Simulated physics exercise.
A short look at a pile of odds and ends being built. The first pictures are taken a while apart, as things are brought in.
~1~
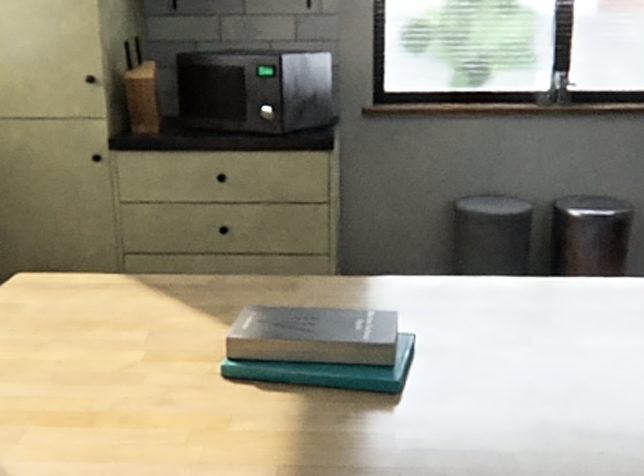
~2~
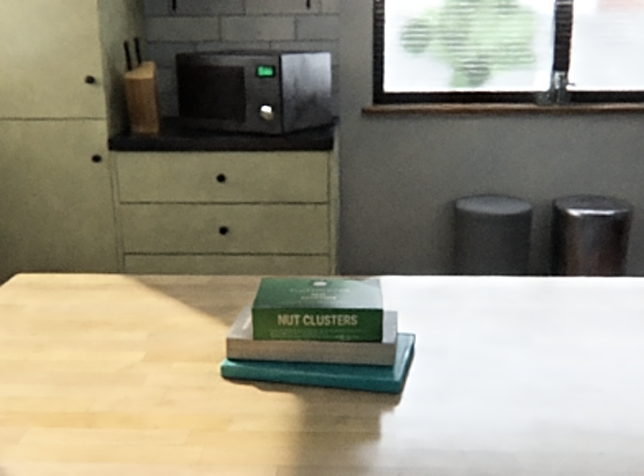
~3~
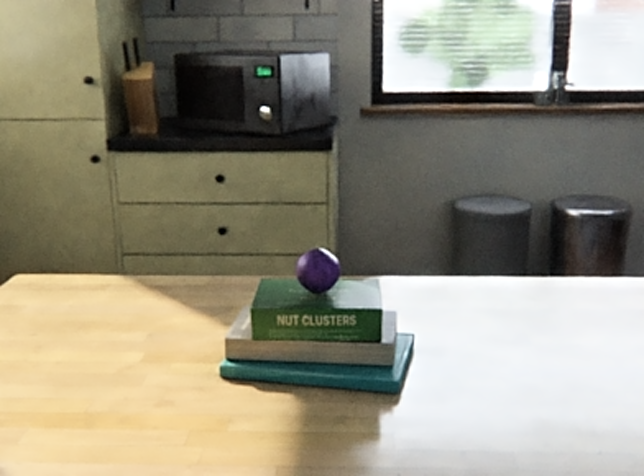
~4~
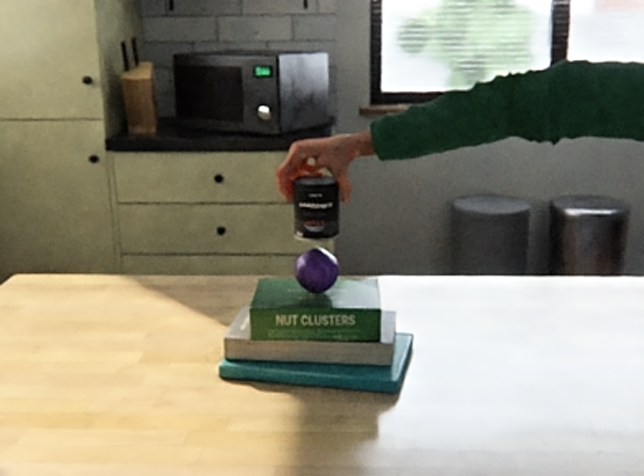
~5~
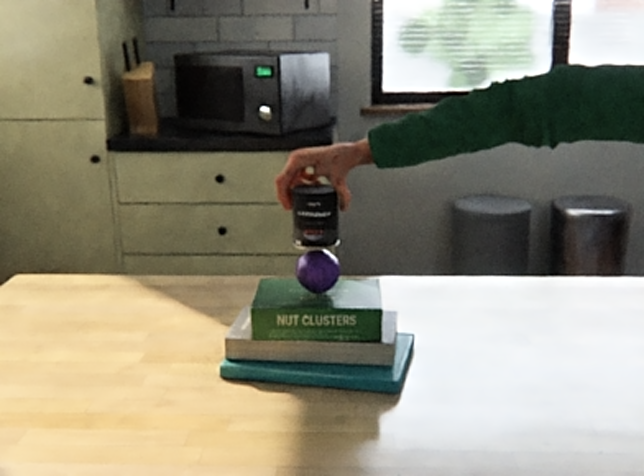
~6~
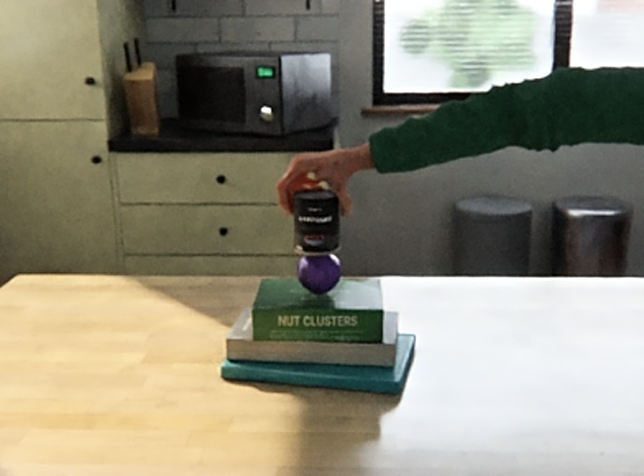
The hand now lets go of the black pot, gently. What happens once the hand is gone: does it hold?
In the end the pile comes apart.
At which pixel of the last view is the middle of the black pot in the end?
Near (128, 333).
Then, 0.60 s after the last picture, black pot now fallen.
Then, 0.70 s after the last picture, things are still on the move.
Then, 0.80 s after the last picture, as before.
Then, 1.60 s after the last picture, nothing new.
At rest, fallen, black pot; the other 4 in place. Seen from the same camera at the end, black pot near (128, 334). The pile gives way.
